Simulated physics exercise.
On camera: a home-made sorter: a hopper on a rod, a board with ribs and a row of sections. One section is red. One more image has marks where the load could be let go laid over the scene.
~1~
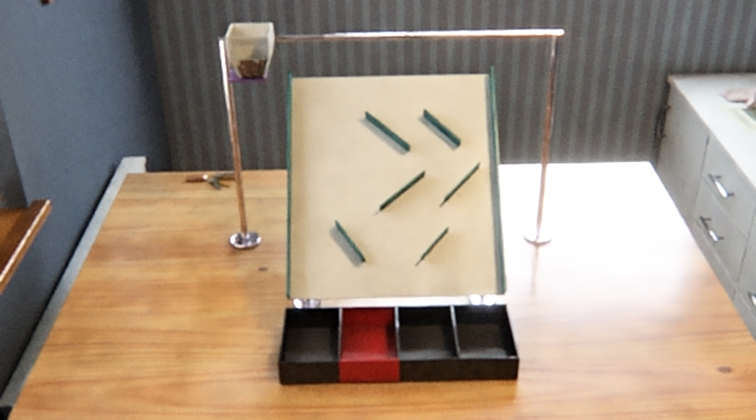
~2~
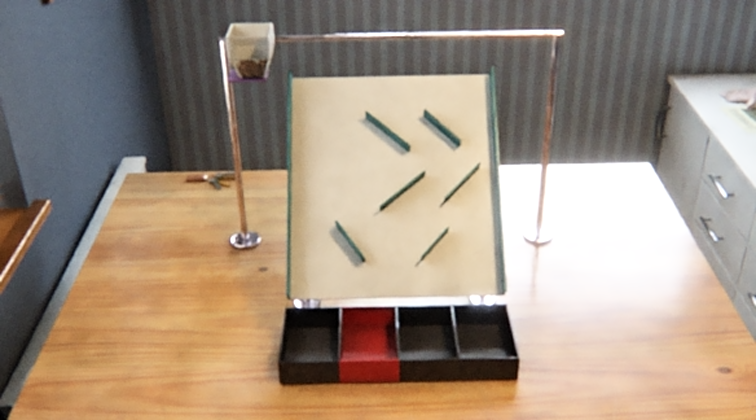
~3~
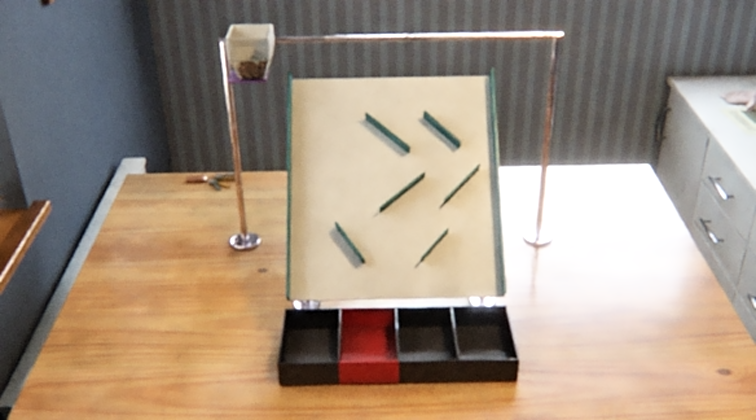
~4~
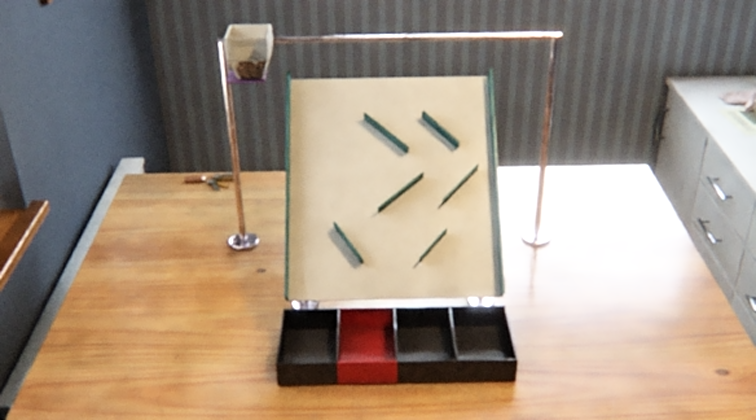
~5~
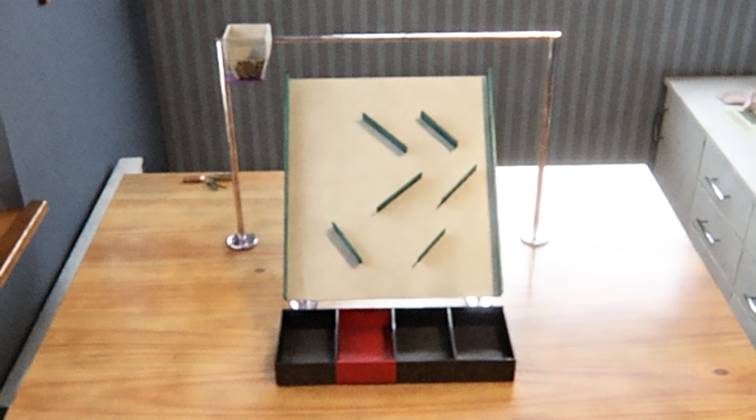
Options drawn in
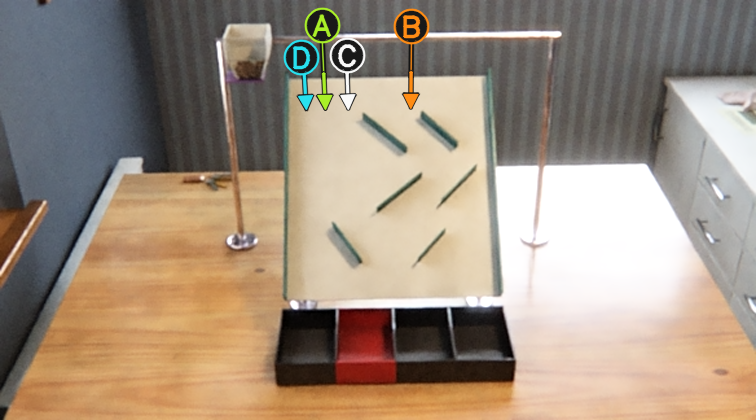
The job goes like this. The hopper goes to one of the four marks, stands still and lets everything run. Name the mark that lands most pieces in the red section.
The answer is mark B.
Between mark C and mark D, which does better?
C it is.
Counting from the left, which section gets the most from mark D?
The first.
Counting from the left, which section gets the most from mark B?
The second from the left.
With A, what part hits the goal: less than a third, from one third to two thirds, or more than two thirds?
Less than a third.
On the marked copy, mark A meets the board at (325, 104); mark B meets the board at (410, 103); mark C meets the board at (348, 104); mark D meets the board at (306, 104).
For mark A, a small part in the red section, most in other sections.
For mark B, most in the red section, about a quarter in other sections.
For mark C, about a quarter in the red section, most in other sections.
For mark D, a small part in the red section, most in other sections, a small part outside the box.
